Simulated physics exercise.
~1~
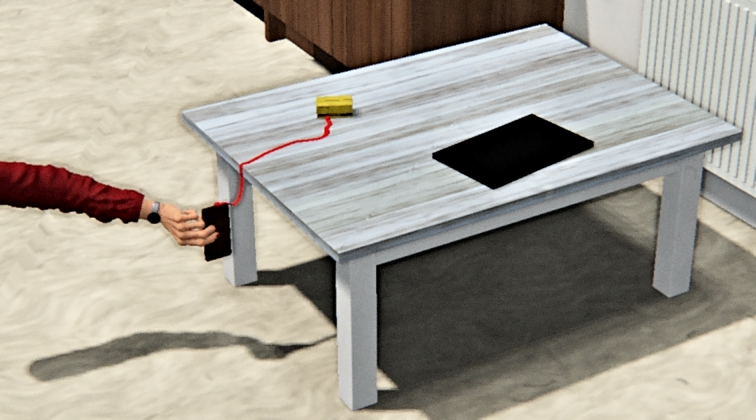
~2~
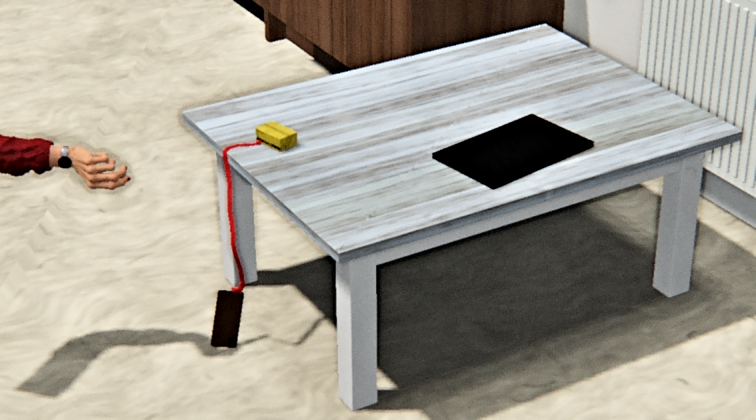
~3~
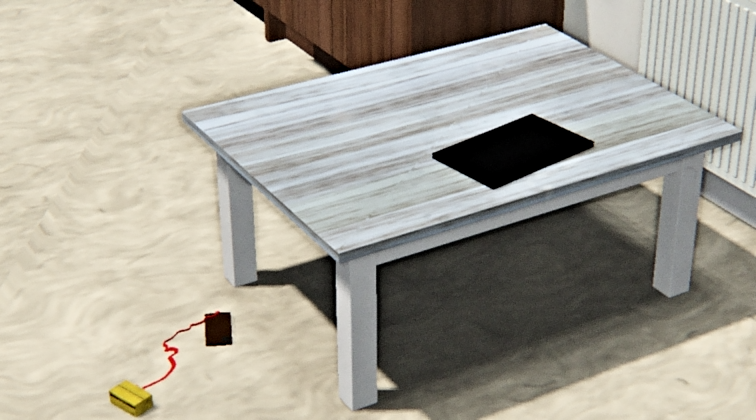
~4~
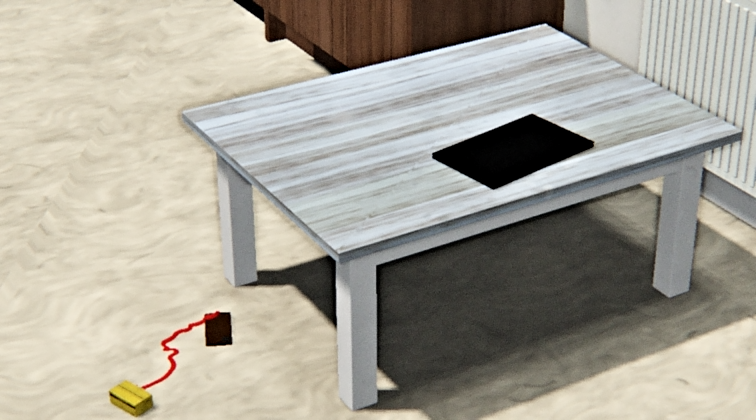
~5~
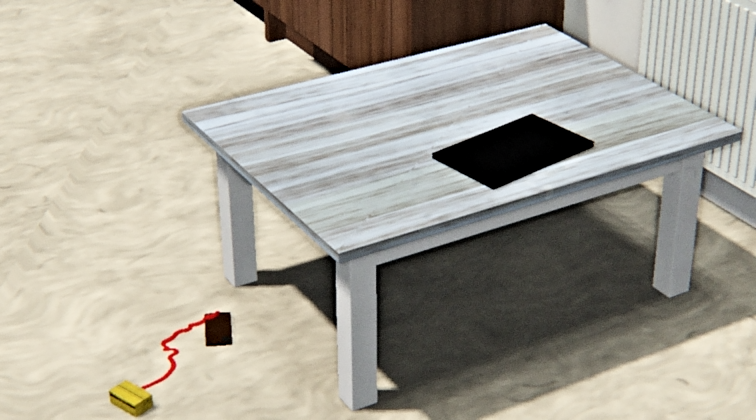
The clip opens with a hand in a red sleeve holding a brown phone beside a pale wooden table, a red ribbon running from it to a yellow box on the tabletop near a flat black laptop. The hand lets go and draws back to the left as the phone drops, and the ribbon pulls the box toward the table's left edge. The box then goes over the edge and follows the phone down. Both end up lying still on the floor, the ribbon stretched loosely between them, while the laptop remains in place on the table.
